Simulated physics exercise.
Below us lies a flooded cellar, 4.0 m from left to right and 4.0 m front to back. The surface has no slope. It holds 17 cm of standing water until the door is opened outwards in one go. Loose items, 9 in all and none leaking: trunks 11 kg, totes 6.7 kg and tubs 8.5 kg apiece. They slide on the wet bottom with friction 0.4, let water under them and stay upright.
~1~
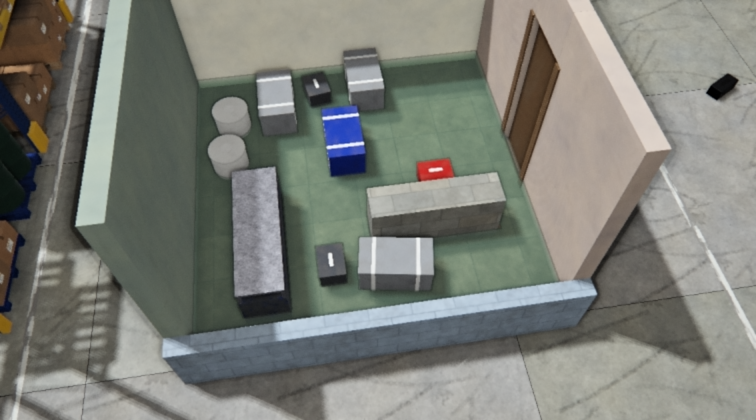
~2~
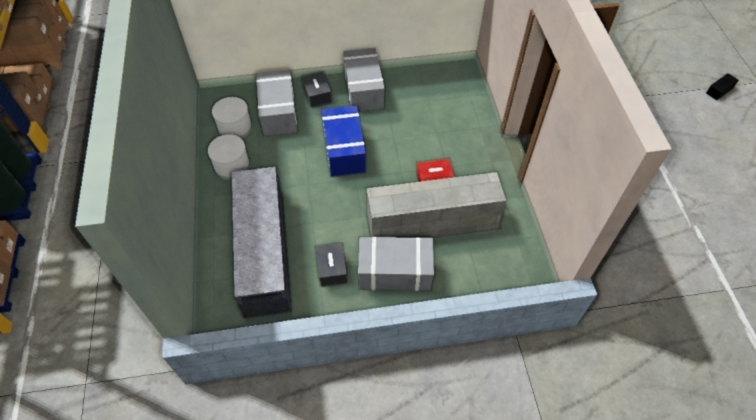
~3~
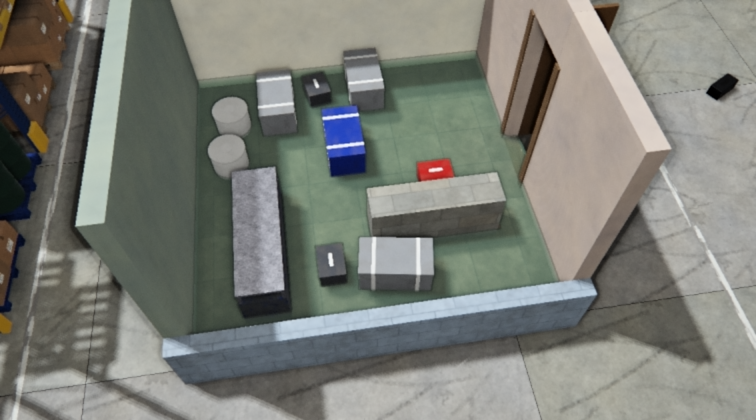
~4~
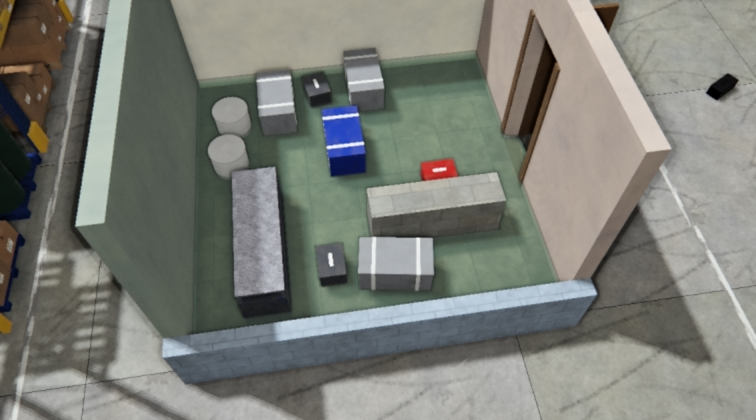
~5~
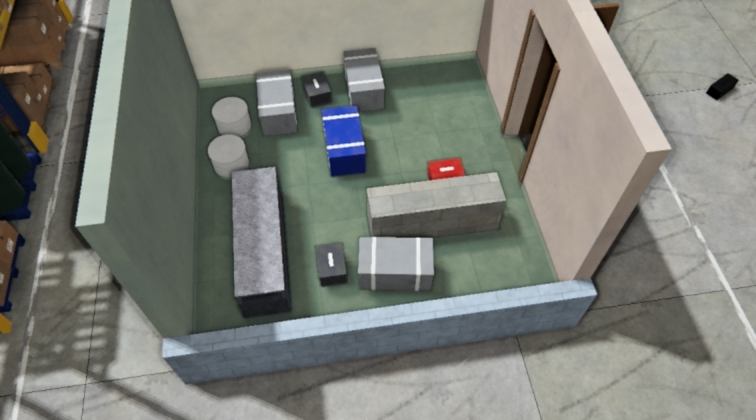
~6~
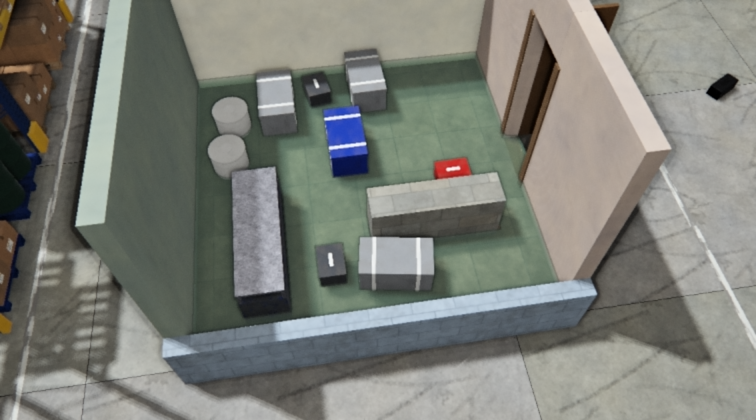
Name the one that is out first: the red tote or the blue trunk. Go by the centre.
First out is the red one.
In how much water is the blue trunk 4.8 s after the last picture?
Roughly 14 cm.
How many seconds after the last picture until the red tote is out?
At about 3.0 s.
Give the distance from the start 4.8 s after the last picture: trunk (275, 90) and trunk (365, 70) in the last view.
In turn: 40 cm, 50 cm.
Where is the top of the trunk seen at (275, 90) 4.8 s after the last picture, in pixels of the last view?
Near (302, 91).
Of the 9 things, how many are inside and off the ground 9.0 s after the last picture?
I count 8.
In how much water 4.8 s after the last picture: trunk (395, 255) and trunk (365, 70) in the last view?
About 14 and 14 cm.
Then, 1.0 s after the last picture the red tote is near (468, 167), 0.4 m from its start, afloat; the blue trunk is near (357, 132), 0.2 m from its start, afloat; 0 of 9 are out; 9 afloat.
Then, 4.8 s after the last picture the red tote has gone out (3.1 s after the last picture); the blue trunk is near (396, 132), 0.7 m from its start, afloat; 1 of 9 are out; 8 afloat.
Then, 9.0 s after the last picture the red tote has gone out (3.1 s after the last picture); the blue trunk is near (439, 135), 1.2 m from its start, afloat; 1 of 9 are out; 8 afloat.
Then, 13.0 s after the last picture the red tote has gone out (3.1 s after the last picture); the blue trunk is near (511, 134), 2.1 m from its start, afloat; 1 of 9 are out; 8 afloat.
